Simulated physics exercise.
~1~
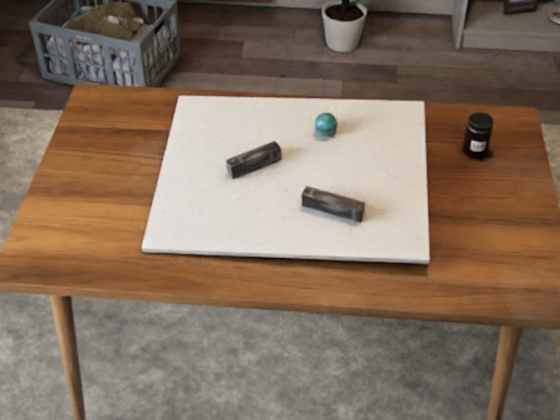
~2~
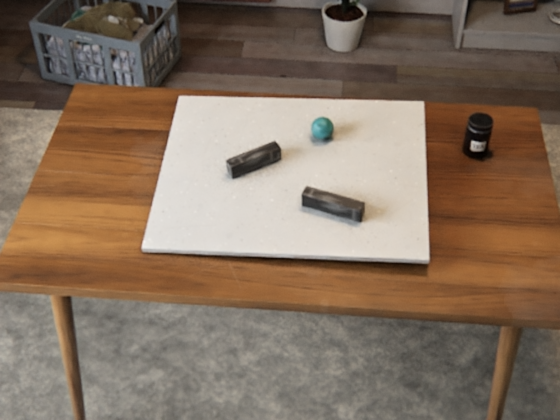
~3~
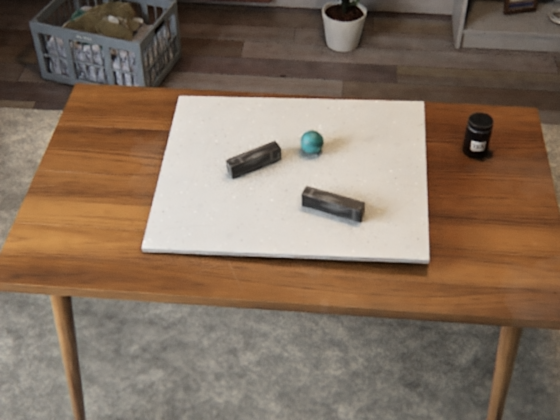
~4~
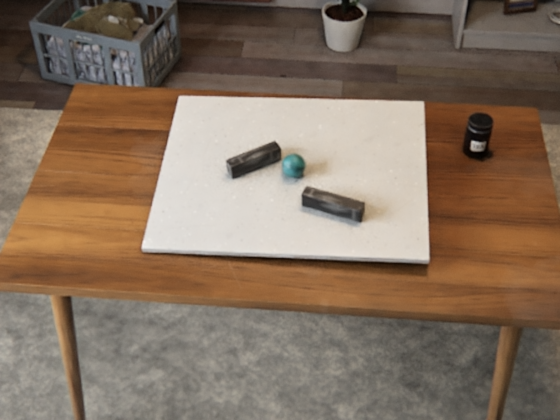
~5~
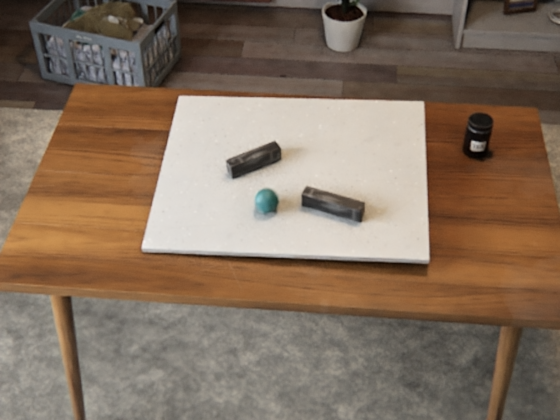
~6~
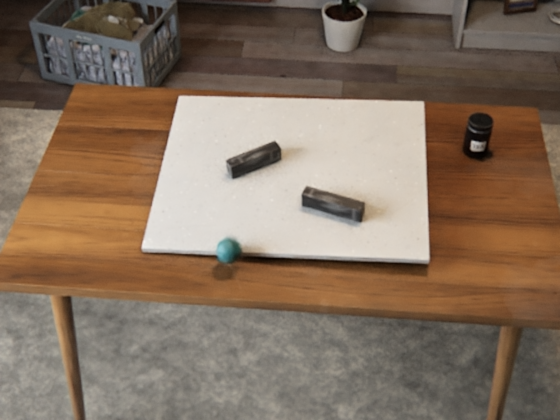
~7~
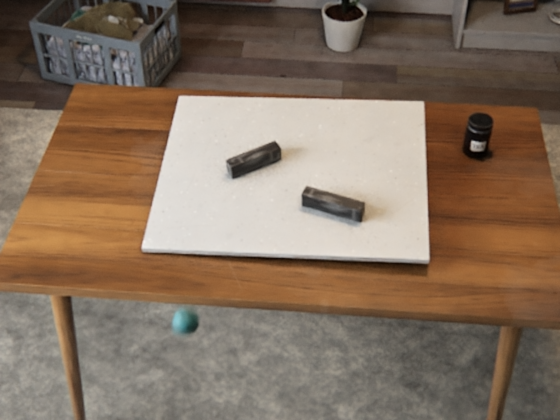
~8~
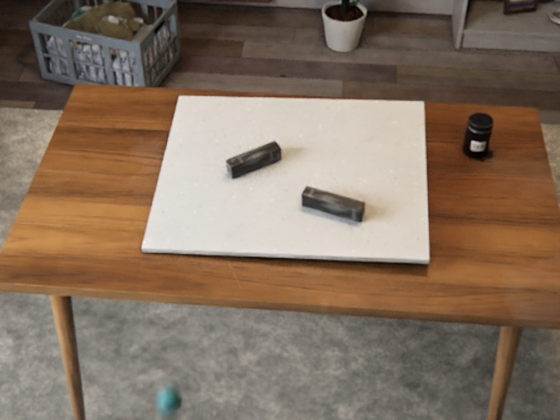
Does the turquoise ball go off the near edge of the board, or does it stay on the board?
It goes off the near edge of the board, after passing between the two dark blocks, and drops past the front of the table.
